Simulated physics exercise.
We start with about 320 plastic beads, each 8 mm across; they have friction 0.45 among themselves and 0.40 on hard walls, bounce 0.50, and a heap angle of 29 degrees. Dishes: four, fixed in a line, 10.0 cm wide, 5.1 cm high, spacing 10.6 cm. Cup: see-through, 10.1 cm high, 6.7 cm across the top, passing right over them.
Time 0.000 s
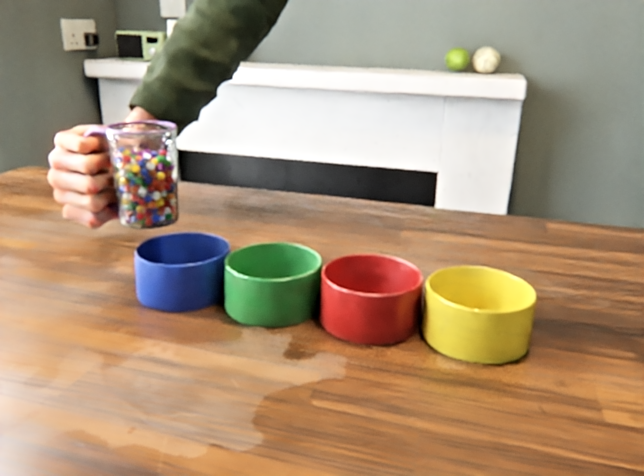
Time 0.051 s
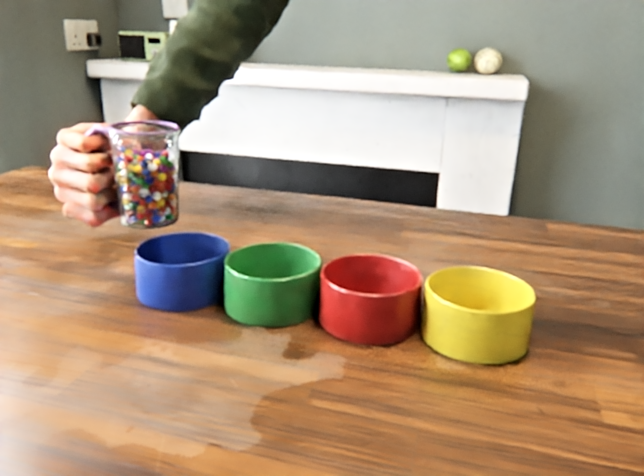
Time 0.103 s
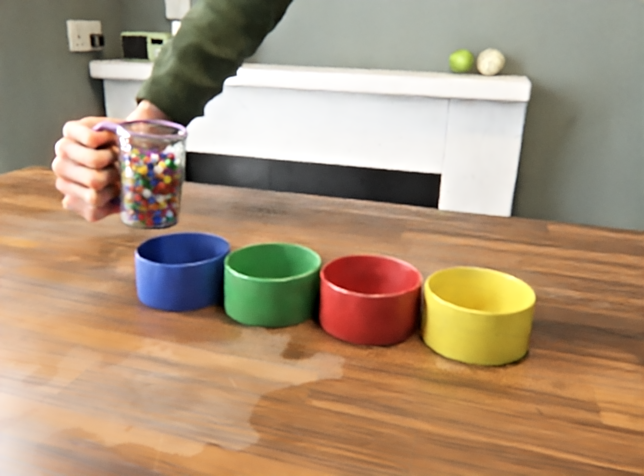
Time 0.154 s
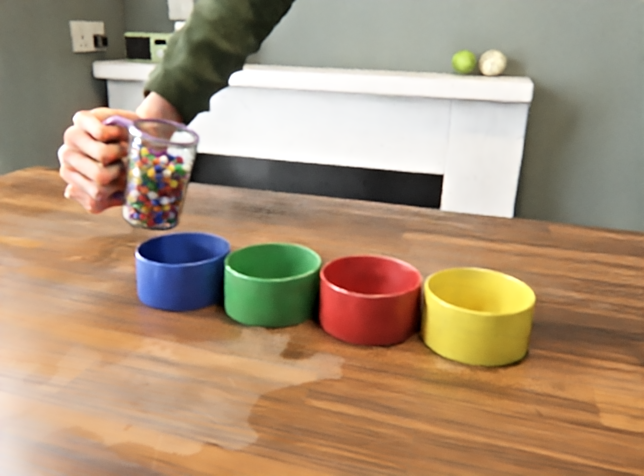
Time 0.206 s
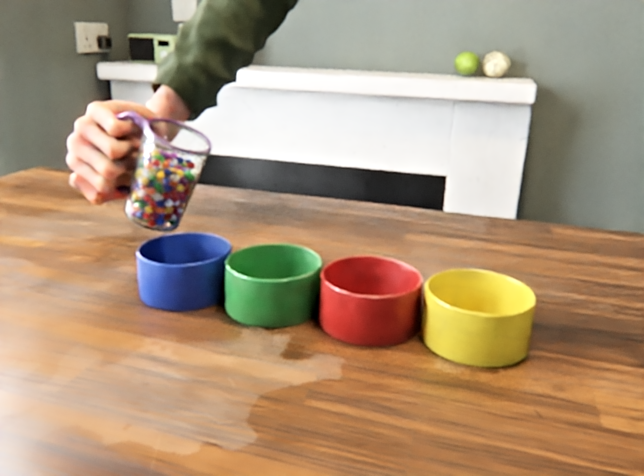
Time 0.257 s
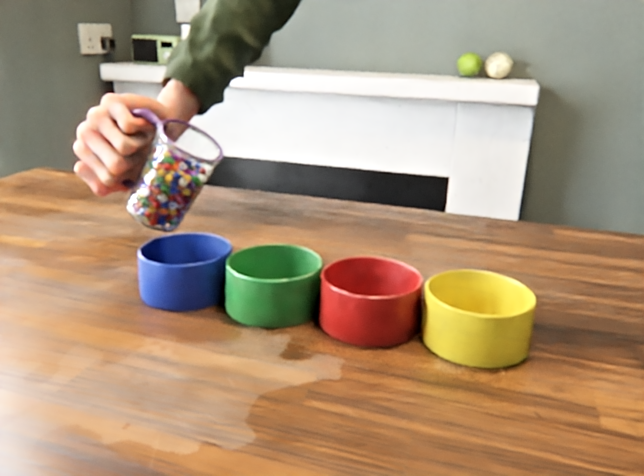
On a wooden table, a hand tilts a clear cup of colourful beads rightward above a blue dish.
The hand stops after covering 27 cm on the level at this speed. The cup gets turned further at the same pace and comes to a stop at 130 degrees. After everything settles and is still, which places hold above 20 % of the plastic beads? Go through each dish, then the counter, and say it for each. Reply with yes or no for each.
Red: No, blue: No, green: Yes, yellow: No, counter: No.
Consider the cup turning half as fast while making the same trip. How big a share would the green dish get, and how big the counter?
The green dish 0, the counter 0.
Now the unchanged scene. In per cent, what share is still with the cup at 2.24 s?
Some 0 per cent of the load.
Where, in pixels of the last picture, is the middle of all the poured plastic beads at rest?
Centre at rest, approx.: (288, 292) px.
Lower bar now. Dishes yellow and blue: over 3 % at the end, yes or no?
With yellow that fails, while with blue that fails.
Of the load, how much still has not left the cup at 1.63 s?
I'd put it at roughly 0 per cent.
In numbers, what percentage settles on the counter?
Around 5 percent, I'd guess.
Then, at 1.08 s, tilt 130 degrees; cup holds 0 %, red 5 %, green 85 %.
After 1.63 s, tilt 130 degrees; cup holds 0 %, red 10 %, green 85 %.
After 2.24 s, tilt 130 degrees; cup holds 0 %, red 10 %, green 85 %.
At rest (2.5 s), red 10 %, blue 0 %, green 85 %, yellow 0 %, counter 5 %.
